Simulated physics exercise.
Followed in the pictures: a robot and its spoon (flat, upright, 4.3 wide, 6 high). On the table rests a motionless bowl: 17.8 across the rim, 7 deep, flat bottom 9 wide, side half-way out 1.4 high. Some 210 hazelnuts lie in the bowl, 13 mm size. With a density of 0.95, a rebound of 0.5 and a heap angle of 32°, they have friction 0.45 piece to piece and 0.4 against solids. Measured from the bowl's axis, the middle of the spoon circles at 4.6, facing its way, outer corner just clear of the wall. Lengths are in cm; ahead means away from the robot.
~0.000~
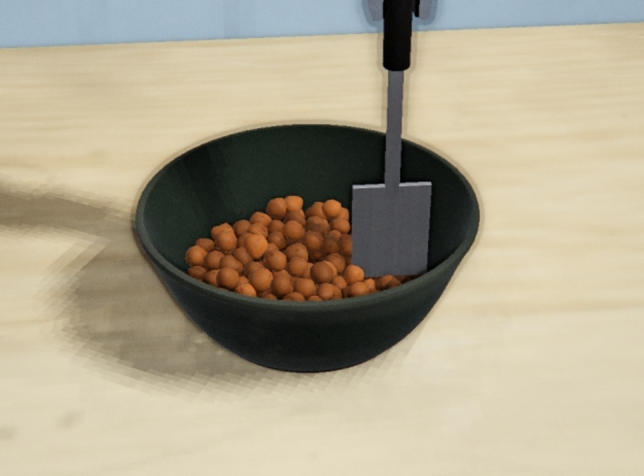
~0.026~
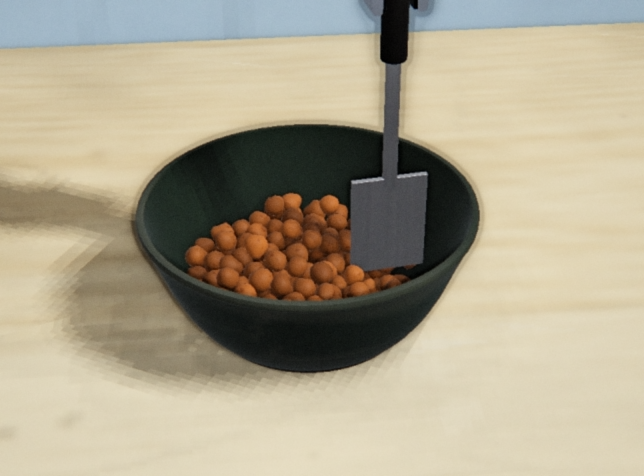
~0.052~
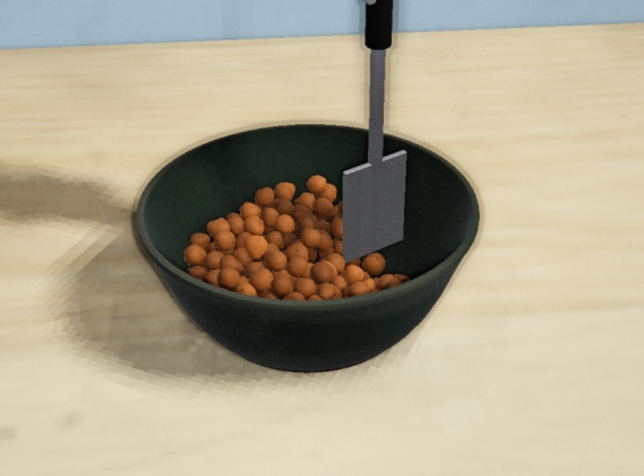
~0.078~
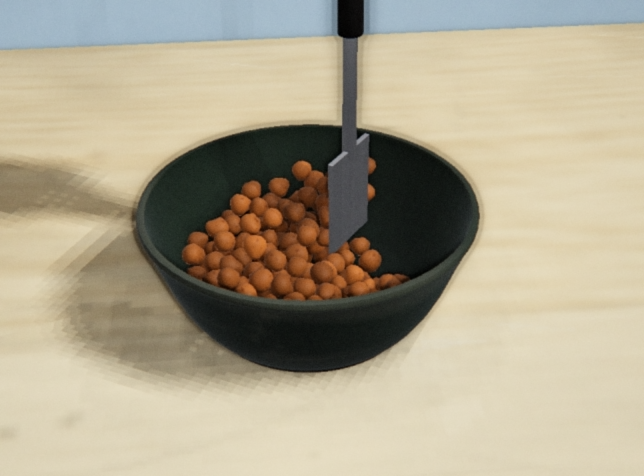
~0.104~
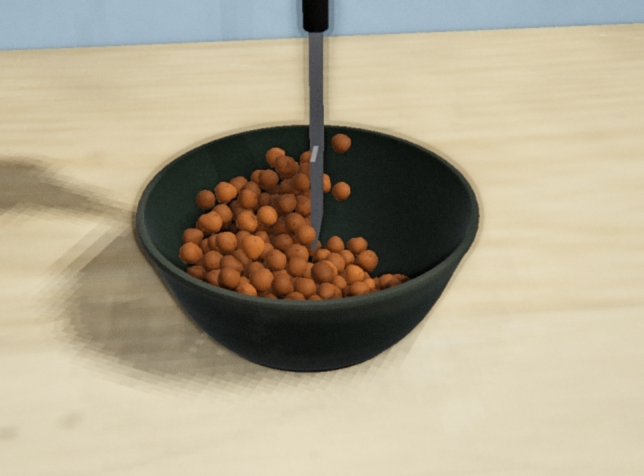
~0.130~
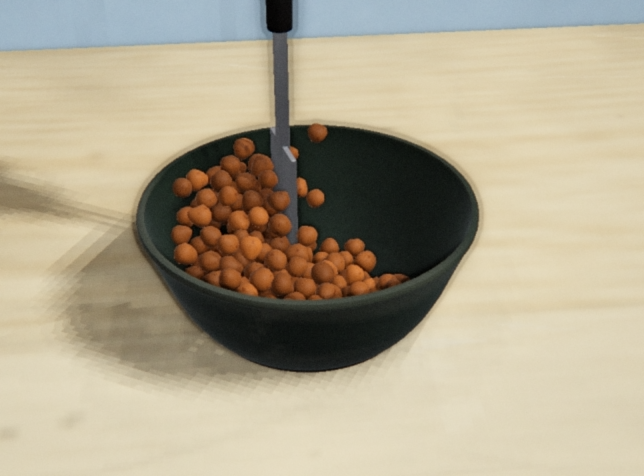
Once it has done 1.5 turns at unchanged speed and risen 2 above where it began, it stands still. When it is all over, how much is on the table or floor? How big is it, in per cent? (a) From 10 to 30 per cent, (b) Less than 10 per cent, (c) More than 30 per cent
From 10 to 30 per cent.
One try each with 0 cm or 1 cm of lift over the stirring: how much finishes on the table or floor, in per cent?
Some 35 and some 30 per cent.
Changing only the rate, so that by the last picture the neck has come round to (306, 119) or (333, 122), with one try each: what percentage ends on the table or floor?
Roughly 15 per cent on the first try and 5 per cent on the second.
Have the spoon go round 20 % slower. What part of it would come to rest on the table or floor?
In that case, close to 10 in a hundred.
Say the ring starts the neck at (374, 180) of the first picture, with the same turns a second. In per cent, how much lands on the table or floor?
About 10 %.
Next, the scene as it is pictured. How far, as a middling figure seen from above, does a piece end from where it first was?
7 cm.
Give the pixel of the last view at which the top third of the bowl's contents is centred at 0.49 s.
Centre, approx.: (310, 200).
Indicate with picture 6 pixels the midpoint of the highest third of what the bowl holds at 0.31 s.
Centre estimate: Approx. (353, 291) px.
By 0.31 s, 270° round, highest piece 10 above the table; 194 in the bowl, 2 on the table or floor, 18 in flight or on the tool.
By 0.49 s, 78° round, highest piece 9 above the table; 177 in the bowl, 27 on the table or floor, 10 in flight or on the tool.
By 0.78 s, 180° round, highest piece 5 above the table; 172 in the bowl, 42 on the table or floor.
By 1.48 s, 180° round, highest piece 4 above the table; 172 in the bowl, 42 on the table or floor.
Final count, 172 in the bowl, 42 on the table or floor. That is 20 % on the table or floor.
